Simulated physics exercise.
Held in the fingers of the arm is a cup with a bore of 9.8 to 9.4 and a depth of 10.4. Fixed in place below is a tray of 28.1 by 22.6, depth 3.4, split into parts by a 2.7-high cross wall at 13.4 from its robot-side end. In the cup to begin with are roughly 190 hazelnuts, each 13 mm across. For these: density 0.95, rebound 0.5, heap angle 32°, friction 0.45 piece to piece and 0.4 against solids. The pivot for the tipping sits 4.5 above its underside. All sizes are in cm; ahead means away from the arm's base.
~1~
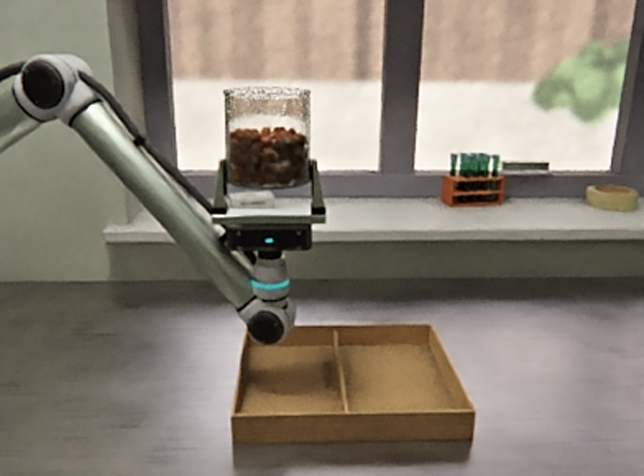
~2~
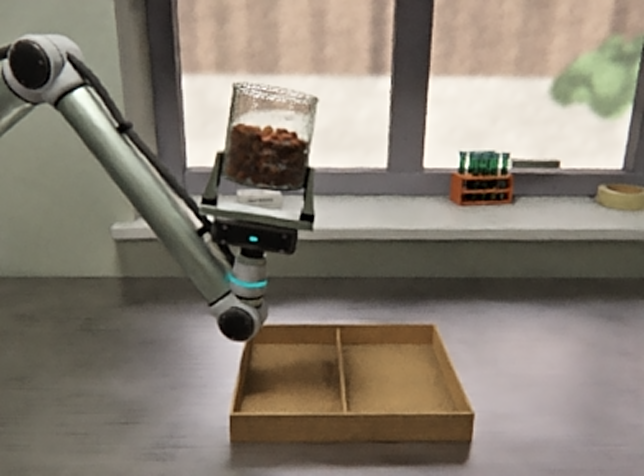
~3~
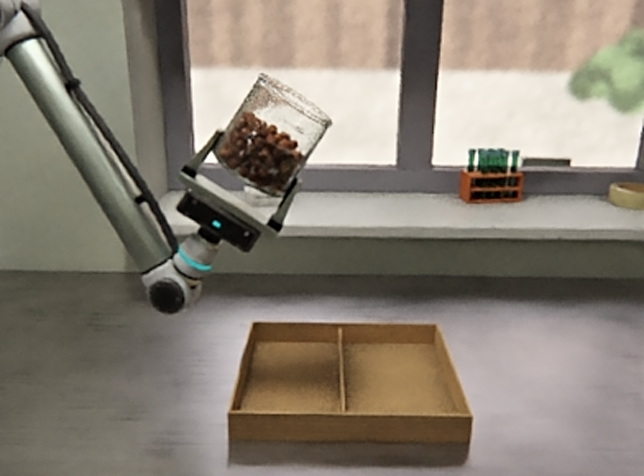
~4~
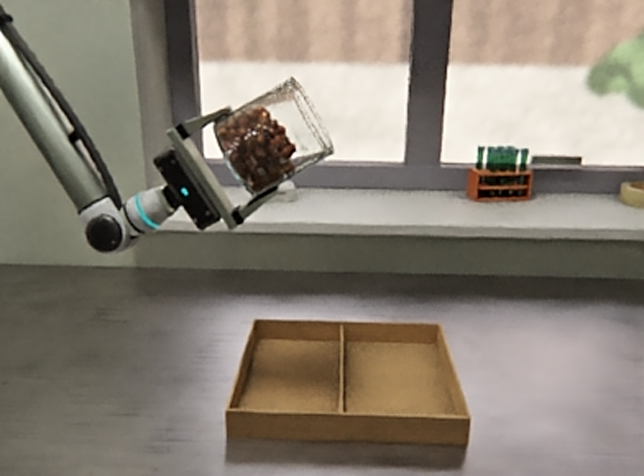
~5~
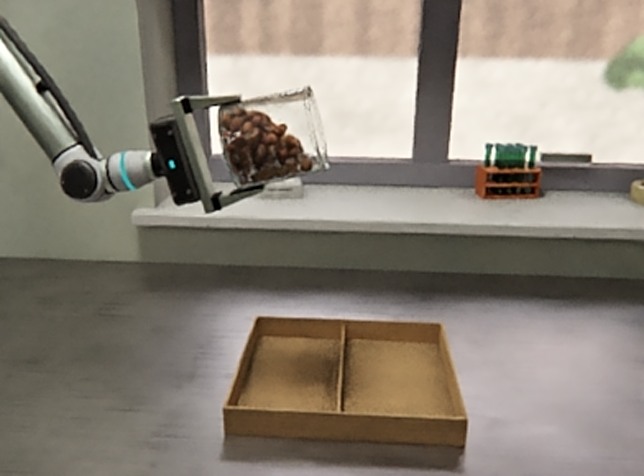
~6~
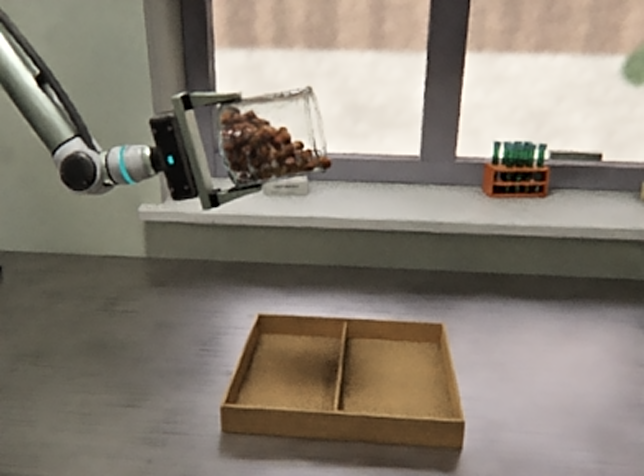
A robotic arm holding a clear cup of brown nuts tilted it steadily to the right above a divided tray until it lay nearly sideways, and the nuts slid along toward its rim.
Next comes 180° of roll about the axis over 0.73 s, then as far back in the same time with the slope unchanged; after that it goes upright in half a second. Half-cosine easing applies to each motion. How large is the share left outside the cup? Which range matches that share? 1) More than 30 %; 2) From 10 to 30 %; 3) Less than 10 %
Option 2: From 10 to 30 %.
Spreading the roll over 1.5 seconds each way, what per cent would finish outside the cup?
About 25 %.
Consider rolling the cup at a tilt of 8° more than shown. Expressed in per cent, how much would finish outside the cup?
In that case I'd say some 40 per cent.
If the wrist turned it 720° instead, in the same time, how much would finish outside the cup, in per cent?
In that case it would be around 20 percent.
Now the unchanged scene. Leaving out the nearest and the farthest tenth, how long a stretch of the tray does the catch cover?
Spread length: Close to 12 cm.
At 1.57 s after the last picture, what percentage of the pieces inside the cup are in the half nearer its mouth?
Close to 35 per cent is in the half by the mouth.
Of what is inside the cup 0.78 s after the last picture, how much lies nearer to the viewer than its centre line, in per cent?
Roughly 35 per cent of the contents lies on the viewer's side of the centre line.
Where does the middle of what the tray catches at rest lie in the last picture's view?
Centre point: Close to (389, 375).
Then, 0.78 s on, tipped 78°, highest piece 36 above the table; 171 in the cup, 10 in the far-side part, 8 in flight or on a rim.
Then, 1.57 s on, tipped 69°, highest piece 35 above the table; 156 in the cup, 25 in the far-side part, 2 in the robot-side part, 1 on the table or floor, 5 in flight or on a rim.
Then, 2.16 s on, upright, highest piece 37 above the table; 155 in the cup, 30 in the far-side part, 2 in the robot-side part, 2 on the table or floor.
Then, 2.86 s on, upright, highest piece 37 above the table; 155 in the cup, 30 in the far-side part, 2 in the robot-side part, 2 on the table or floor.
In the end, 155 in the cup, 30 in the far-side part, 2 in the robot-side part, 2 on the table or floor. That is 18 % outside the cup.
